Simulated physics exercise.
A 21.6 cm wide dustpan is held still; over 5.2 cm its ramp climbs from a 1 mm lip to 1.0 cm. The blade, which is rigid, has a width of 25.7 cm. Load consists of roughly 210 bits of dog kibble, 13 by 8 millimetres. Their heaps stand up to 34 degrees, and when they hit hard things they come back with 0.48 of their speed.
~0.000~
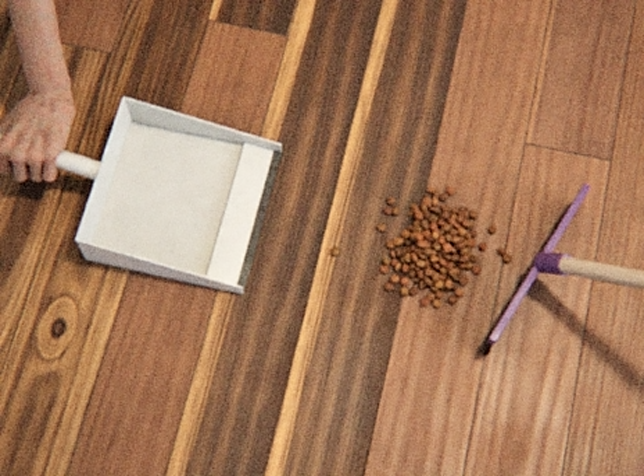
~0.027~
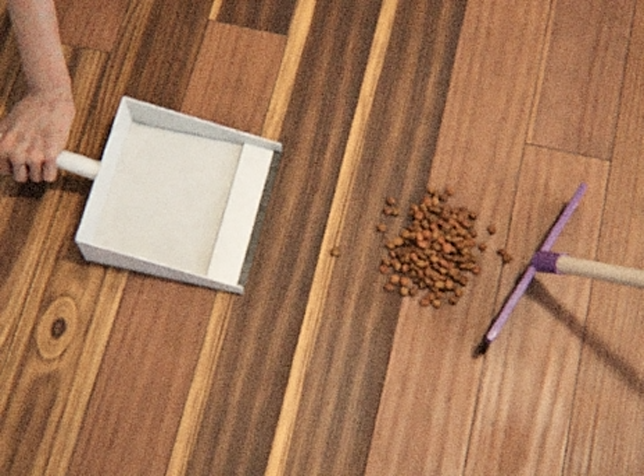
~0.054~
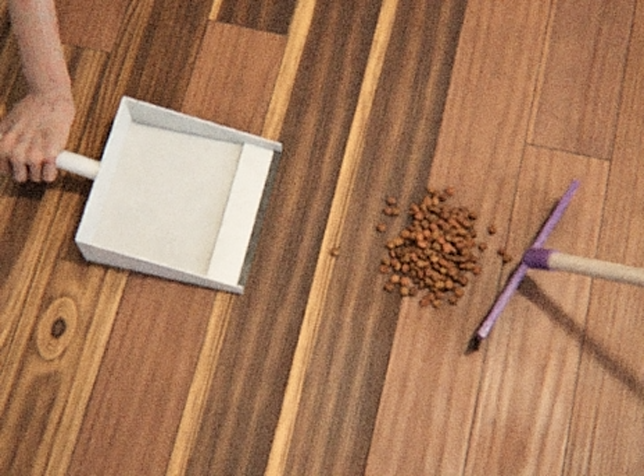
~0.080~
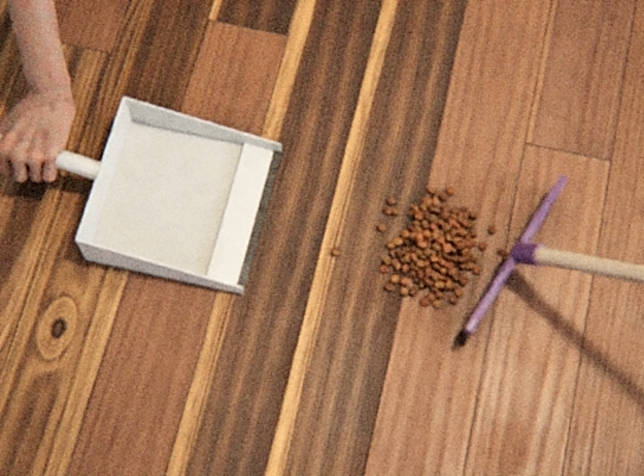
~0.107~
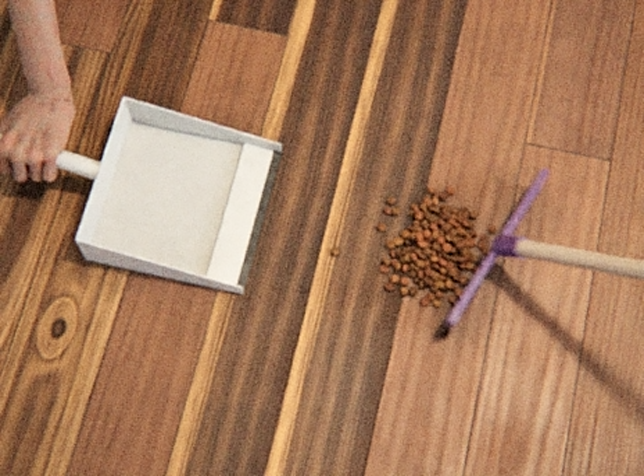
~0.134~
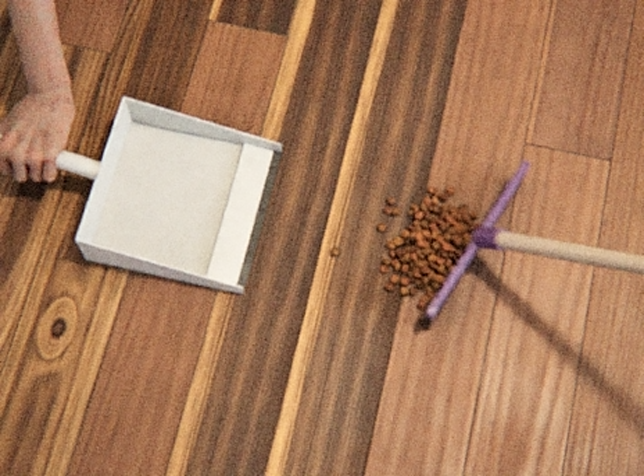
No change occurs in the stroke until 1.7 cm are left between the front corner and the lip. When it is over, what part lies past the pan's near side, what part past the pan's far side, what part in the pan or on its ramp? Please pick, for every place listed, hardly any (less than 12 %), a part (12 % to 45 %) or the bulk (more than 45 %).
Past the pan's near side: Hardly any, past the pan's far side: A part, in the pan or on its ramp: A part.
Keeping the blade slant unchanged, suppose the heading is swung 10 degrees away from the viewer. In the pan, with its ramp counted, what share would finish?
Under that change, roughly 25 in a hundred.
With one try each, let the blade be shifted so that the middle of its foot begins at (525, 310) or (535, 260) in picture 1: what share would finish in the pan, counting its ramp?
About 30 and 35 per cent.
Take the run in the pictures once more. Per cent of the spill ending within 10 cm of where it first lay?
Around 0 in a hundred.
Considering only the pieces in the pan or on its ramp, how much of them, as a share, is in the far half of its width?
Something like 80 in a hundred.
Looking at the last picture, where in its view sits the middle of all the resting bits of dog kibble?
Somewhere near (275, 169) in the last picture.
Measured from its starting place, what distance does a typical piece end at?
Median shift: Approx. 26 cm.
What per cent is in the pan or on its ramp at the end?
35 %.
Then, at 0.26 s, middle of the blade 16 cm from the lip; 0 % over the lip, far side 10 %, near side 0 %.
After 0.34 s, middle of the blade 9 cm from the lip; 0 % over the lip, far side 25 %, near side 0 %.
After 0.57 s, middle of the blade 6 cm from the lip; 35 % over the lip, far side 35 %, near side 0 %.
In the end, at 1.2 s, near side 0 %, far side 35 %, pan 35 %, in front of the lip or behind the blade 30 %.
